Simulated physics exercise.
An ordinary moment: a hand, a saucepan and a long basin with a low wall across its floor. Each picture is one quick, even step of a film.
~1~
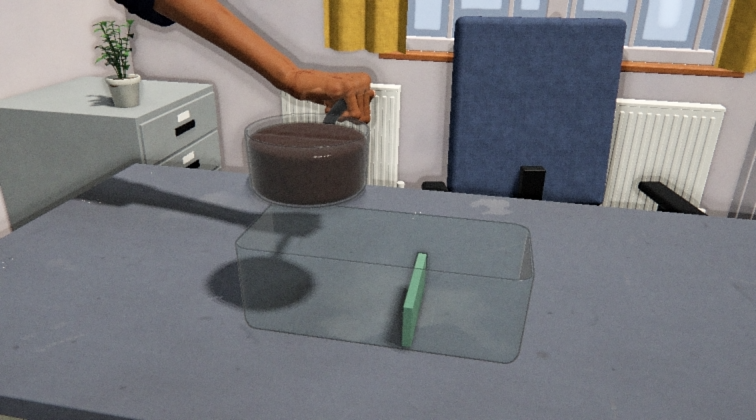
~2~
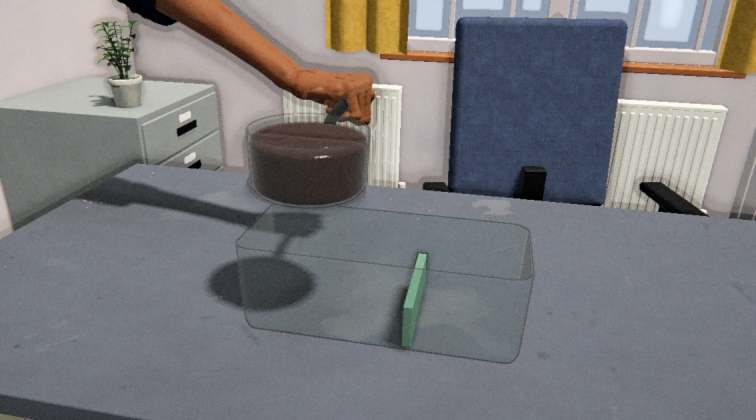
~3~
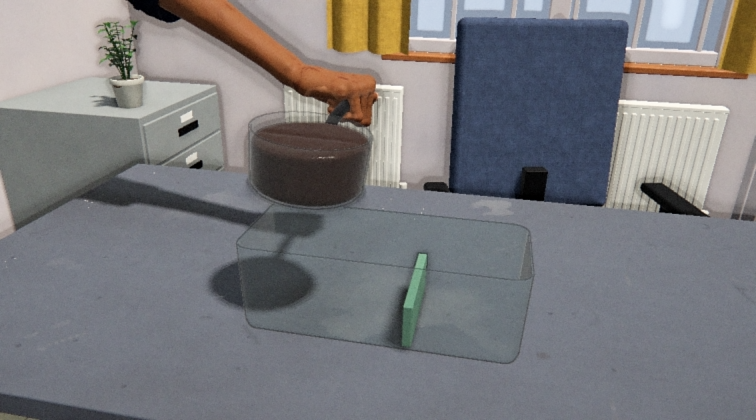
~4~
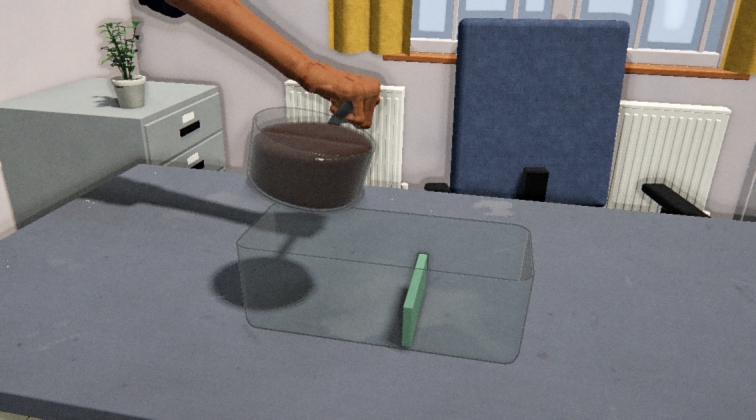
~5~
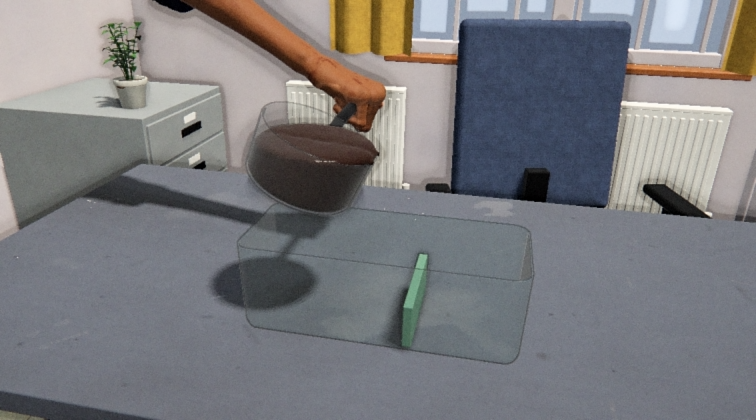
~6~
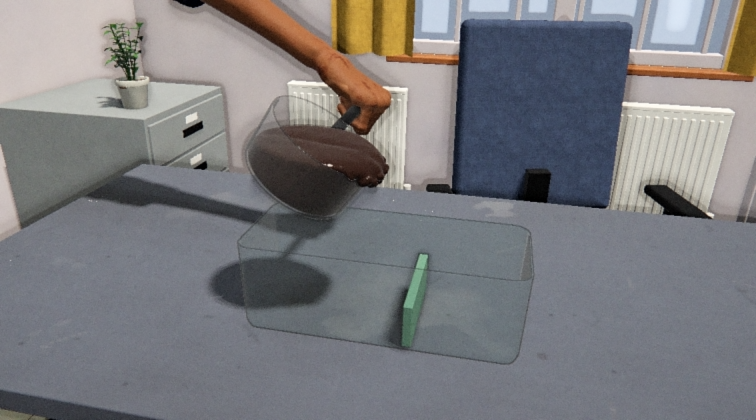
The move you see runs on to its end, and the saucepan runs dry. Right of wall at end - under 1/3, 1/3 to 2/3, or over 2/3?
Under 1/3.
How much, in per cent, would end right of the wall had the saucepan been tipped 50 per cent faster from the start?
Close to 10 out of every hundred.
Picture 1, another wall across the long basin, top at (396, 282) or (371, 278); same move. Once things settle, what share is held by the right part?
Case 1: 45 %; case 2: 75 %.
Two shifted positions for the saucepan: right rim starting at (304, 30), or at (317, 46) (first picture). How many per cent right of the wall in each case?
Result, first then second: About 10 % and about 5 %.
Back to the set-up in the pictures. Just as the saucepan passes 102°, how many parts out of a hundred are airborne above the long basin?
Estimate: 20 per cent, roughly.
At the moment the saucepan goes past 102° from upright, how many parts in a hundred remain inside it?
I'd put it at some 20 in a hundred.
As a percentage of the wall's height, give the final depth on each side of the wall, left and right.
I'd say about 40 for the left and about 20 for the right.
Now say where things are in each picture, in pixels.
It leans 0°; its right rim is at (367, 135); the coffee meets the walls at (254, 133) and (367, 141); the long basin's rim runs from (255, 223) to (531, 252); the wall's top is at (416, 279), in the first frame.
It leans 2°; its right rim is at (368, 137); the coffee meets the walls at (255, 132) and (368, 142), in the second frame.
It leans 6°; its right rim is at (370, 142); the coffee meets the walls at (257, 131) and (368, 145), in the third frame.
It leans 14°; its right rim is at (373, 151); the coffee meets the walls at (259, 132) and (373, 146), in the fourth frame.
It leans 23°; its right rim is at (374, 162); the coffee meets the walls at (259, 134) and (374, 155); 2 per cent is over the edge, in the fifth frame.
It leans 35°; its right rim is at (373, 175); the coffee meets the walls at (258, 133) and (369, 162); 7 per cent is over the edge, in the sixth frame.
A moment on, the saucepan is tipped right over and 19 per cent is still to pour, 43 is left of the wall and 17 right of it.
Next, the saucepan is tipped right over and 2 per cent is still to pour, 71 is left of the wall and 17 right of it.
Then the saucepan is tipped right over and 0 per cent is still to pour, 72 is left of the wall and 18 right of it.
Later the saucepan is tipped right over and 0 per cent is still to pour, 73 is left of the wall and 18 right of it.
At rest 73 per cent lies left of the wall, 18 right of it and 10 outside.
